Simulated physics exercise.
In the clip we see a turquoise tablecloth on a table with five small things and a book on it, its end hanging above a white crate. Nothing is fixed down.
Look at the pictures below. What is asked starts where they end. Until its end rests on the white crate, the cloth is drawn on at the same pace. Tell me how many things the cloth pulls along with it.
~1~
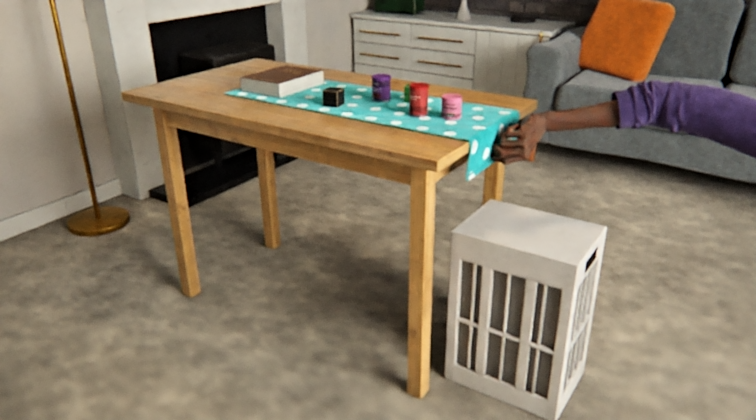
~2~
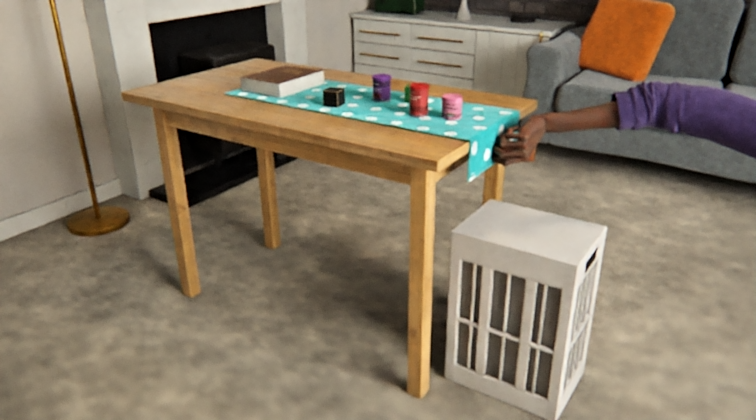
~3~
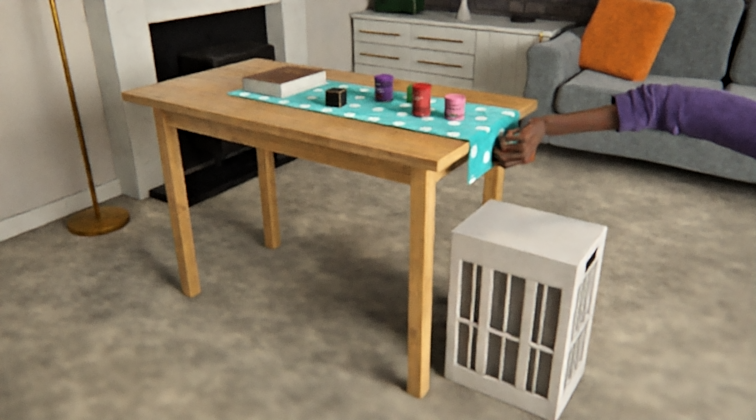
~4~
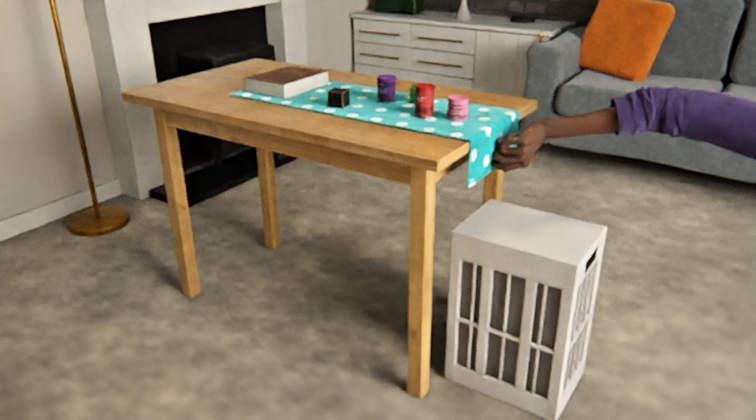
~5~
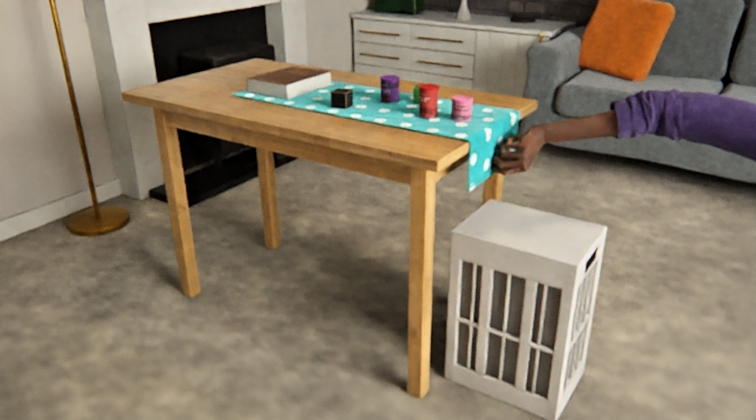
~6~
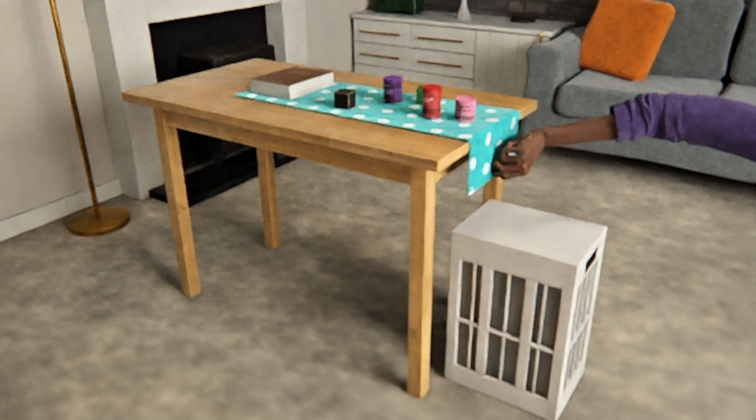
By the end, one will have gone over.
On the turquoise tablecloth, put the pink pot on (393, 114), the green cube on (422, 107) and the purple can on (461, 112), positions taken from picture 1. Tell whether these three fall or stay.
Briefly: Pink pot stays; green cube stays; purple can drops.
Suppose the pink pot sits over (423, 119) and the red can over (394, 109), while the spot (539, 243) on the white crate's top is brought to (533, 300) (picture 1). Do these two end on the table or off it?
The pink pot ends up off the top and the red can ends up off the top.
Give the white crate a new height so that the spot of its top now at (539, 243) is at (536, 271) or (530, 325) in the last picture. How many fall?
In that case 2 and 4.
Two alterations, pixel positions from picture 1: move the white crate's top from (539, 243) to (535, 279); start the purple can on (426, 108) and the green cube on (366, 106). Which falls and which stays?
Outcome for the purple can: It is lost. Outcome for the green cube: It stays.
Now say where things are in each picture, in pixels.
In the first frame, hem (467, 181); pink pot (452, 96); red can (419, 85); green cube (414, 85); purple can (381, 76); black cube (333, 89); top of the crate (539, 243).
In the second frame, hem (467, 182); pink pot (452, 96).
In the third frame, hem (468, 185); red can (422, 85).
In the fourth frame, hem (467, 188); green cube (420, 86); top of the crate (539, 243).
In the fifth frame, hem (468, 193); purple can (390, 77).
In the sixth frame, hem (467, 196); pink pot (466, 98); red can (432, 86); green cube (426, 87); purple can (393, 78); black cube (345, 91).
Soon after, hem near (492, 203); all still up.
After that, hem on the crate; pink pot gone.
In the end, hem on the crate; pink pot gone. Over the edge go one.
